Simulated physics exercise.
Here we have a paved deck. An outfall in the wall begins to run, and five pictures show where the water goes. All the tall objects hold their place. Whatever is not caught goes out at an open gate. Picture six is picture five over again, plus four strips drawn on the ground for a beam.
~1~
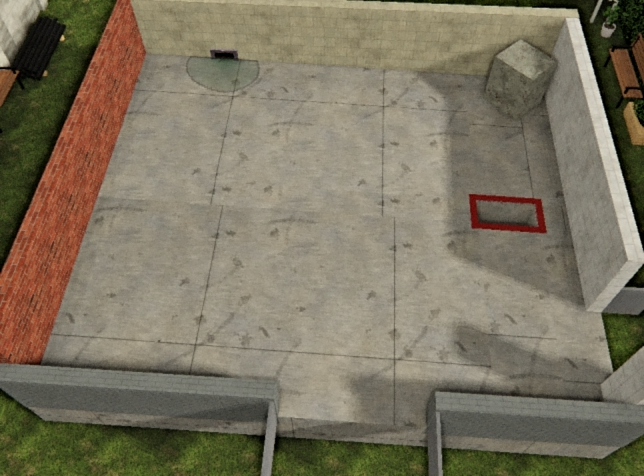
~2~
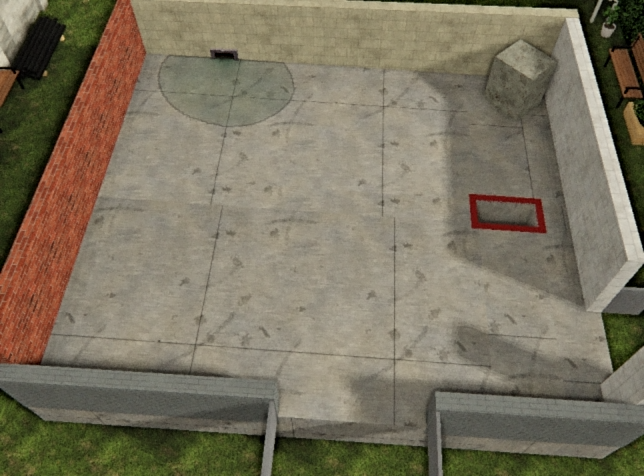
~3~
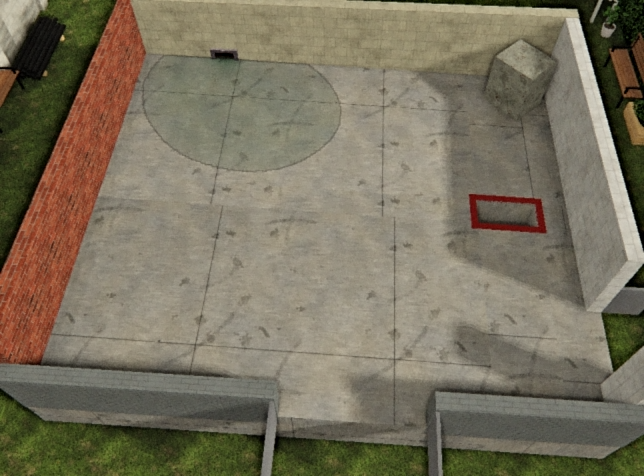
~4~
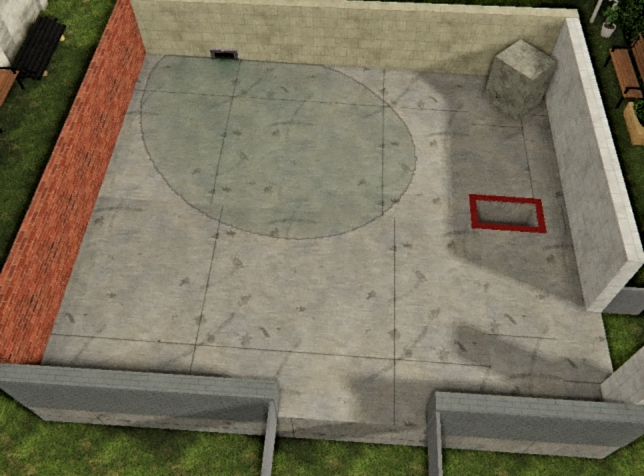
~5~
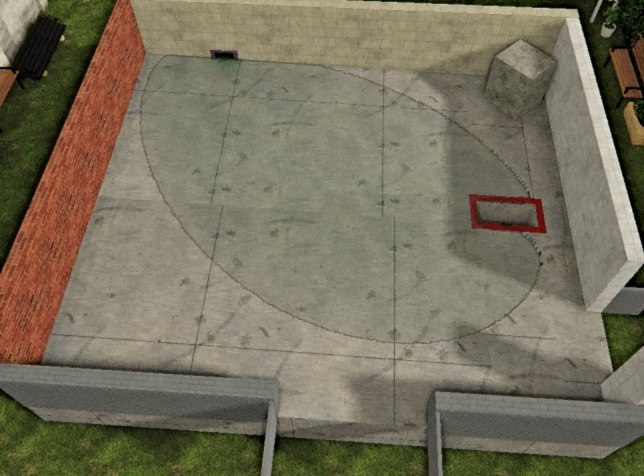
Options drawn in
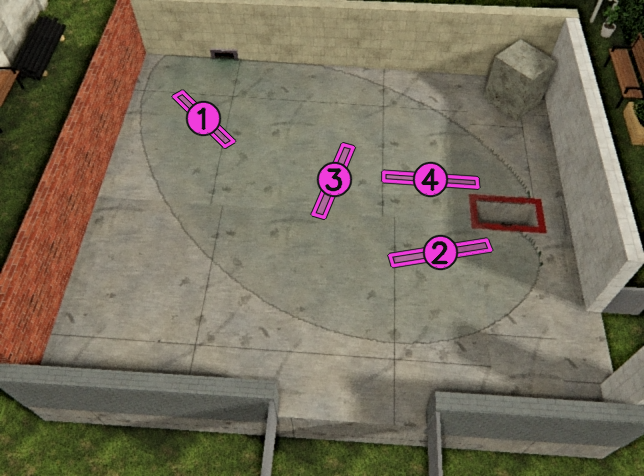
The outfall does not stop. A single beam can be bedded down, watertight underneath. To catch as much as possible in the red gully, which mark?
2 works best here.
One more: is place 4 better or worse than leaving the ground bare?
Place 4 is worse.
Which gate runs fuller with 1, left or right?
The right one.
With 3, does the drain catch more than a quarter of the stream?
No.
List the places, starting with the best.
Best to worst: 2, 1, 3, 4.
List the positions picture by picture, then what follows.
Outfall at (225, 55); red gully at (507, 213); open gate at (593, 347); open gate at (353, 406); front seen at (229, 87), 2 % of the ground wet; red gully still dry, in the first picture.
Front seen at (244, 121), 7 % of the ground wet; red gully still dry, in the second picture.
Front seen at (296, 158), 16 % of the ground wet; red gully still dry, in the third picture.
Front seen at (376, 212), 30 % of the ground wet; red gully still dry, in the fourth picture.
Front seen at (503, 310), 52 % of the ground wet; red gully taking water, in the fifth picture.
On the marked copy, 1 from (178, 94) to (229, 143); 2 from (391, 260) to (488, 245); 3 from (318, 215) to (348, 146); 4 from (383, 176) to (477, 182).
With 1, about 26 % of the stream goes into the red gully, about 74 % out by the gates.
With 2, about 46 % of the stream goes into the red gully, about 54 % out by the gates.
With 3, about 16 % of the stream goes into the red gully, about 84 % out by the gates.
With 4, about 12 % of the stream goes into the red gully, about 88 % out by the gates.
